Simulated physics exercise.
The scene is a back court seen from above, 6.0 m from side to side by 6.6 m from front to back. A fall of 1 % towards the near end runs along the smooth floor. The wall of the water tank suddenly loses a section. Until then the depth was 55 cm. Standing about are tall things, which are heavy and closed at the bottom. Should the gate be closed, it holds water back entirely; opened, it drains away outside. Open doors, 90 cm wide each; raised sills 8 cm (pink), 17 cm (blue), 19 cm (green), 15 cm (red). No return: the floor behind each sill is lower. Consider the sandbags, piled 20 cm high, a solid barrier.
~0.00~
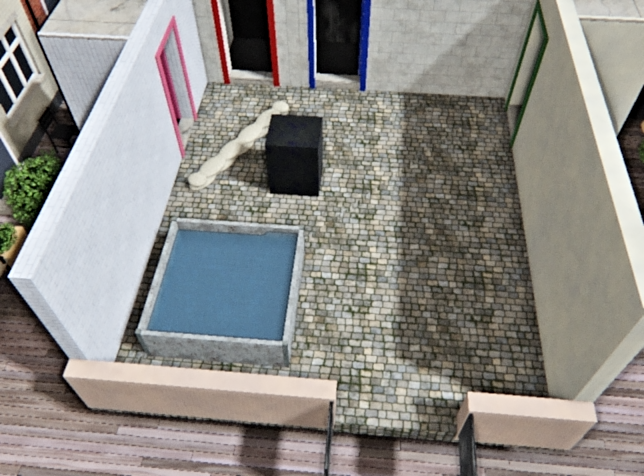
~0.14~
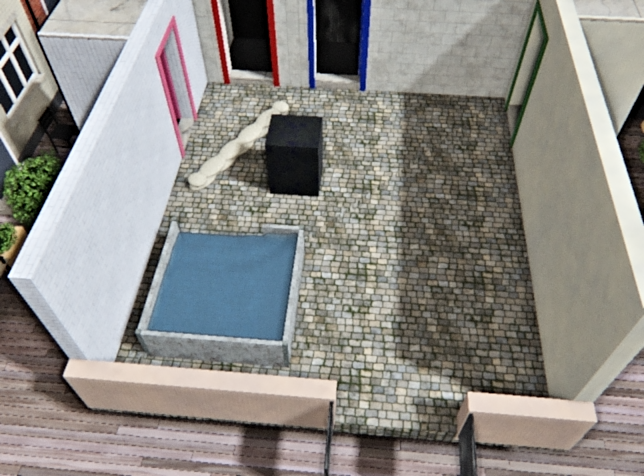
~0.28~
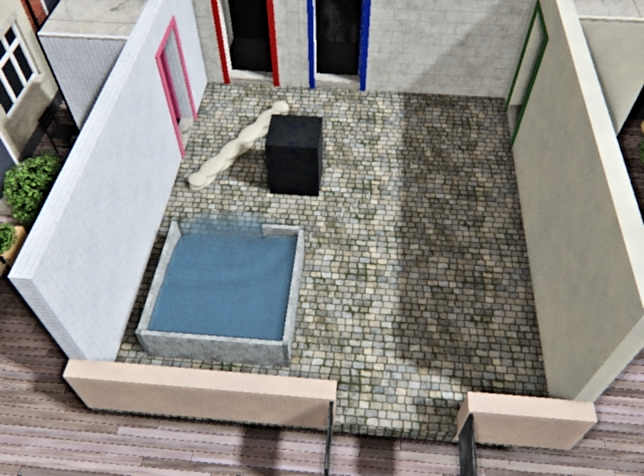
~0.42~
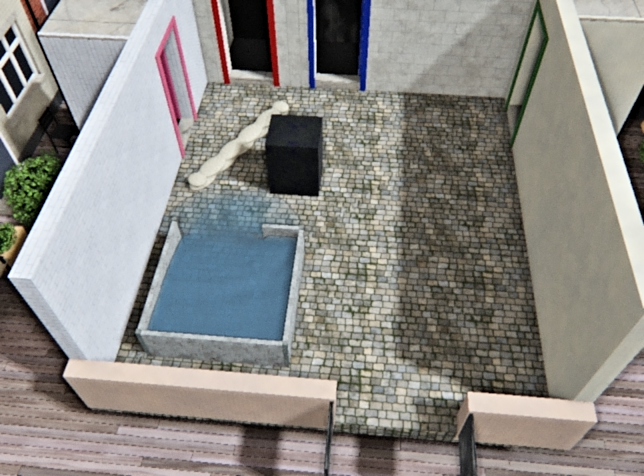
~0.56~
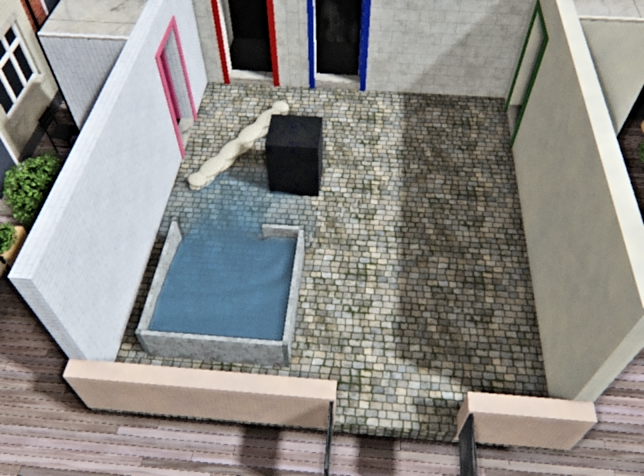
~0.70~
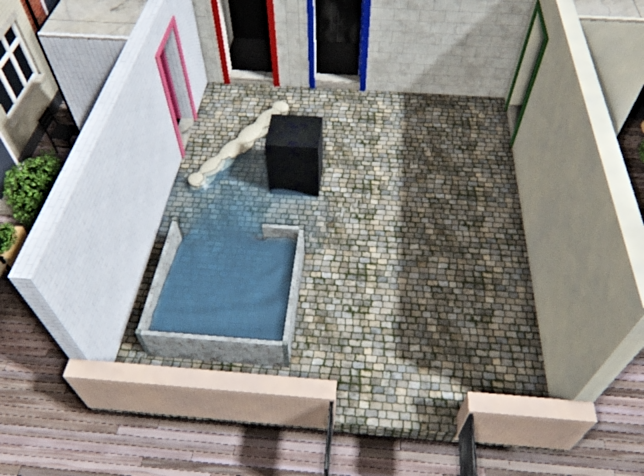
In a walled court, water pours from the tank's far side and spreads toward the sandbags.
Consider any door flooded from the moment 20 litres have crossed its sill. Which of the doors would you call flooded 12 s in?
I would call the pink door not flooded; I would call the blue door not flooded; I would call the green door not flooded; I would call the red door not flooded.
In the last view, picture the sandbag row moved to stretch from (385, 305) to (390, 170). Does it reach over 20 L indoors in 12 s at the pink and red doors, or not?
Well, the pink one ends up more than allowed and the red one ends up more than allowed.
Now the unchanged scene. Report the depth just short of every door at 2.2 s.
Depth readings (cm): Pink = 6; blue = 16; green = 0; red = 0.
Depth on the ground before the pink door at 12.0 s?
5.0 cm or so.
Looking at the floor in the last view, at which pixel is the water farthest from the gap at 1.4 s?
That lands around (311, 102) in the last picture.
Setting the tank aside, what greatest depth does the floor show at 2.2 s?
About 30 cm at most.
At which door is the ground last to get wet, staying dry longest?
Last comes the green one.
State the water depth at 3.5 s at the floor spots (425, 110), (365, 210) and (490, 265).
Close to 9, 2 and 1 centimetres.
After 1.4 s water covers 20 % of the floor and is deepest (34 cm) near (203, 192); pink door 3 cm at the sill, 0 L in, blue door not reached, green door not reached, red door not reached.
After 2.2 s water covers 35 % of the floor and is deepest (30 cm) near (270, 166); pink door 6 cm at the sill, 0 L in, blue door 16 cm at the sill, 0 L in, green door not reached, red door not reached.
After 3.5 s water covers 50 % of the floor and is deepest (23 cm) near (503, 101); pink door 4 cm at the sill, 0 L in, blue door 14 cm at the sill, 0 L in, green door 15 cm at the sill, 0 L in, red door 14 cm at the sill, 0 L in.
After 7.0 s water covers 85 % of the floor and is deepest (14 cm) near (494, 418); pink door 6 cm at the sill, 0 L in, blue door 5 cm at the sill, 0 L in, green door 9 cm at the sill, 1 L in, red door 7 cm at the sill, 1 L in.
After 12.0 s water covers 95 % of the floor and is deepest (12 cm) near (536, 422); pink door 5 cm at the sill, 1 L in, blue door 2 cm at the sill, 0 L in, green door 3 cm at the sill, 1 L in, red door 4 cm at the sill, 1 L in.
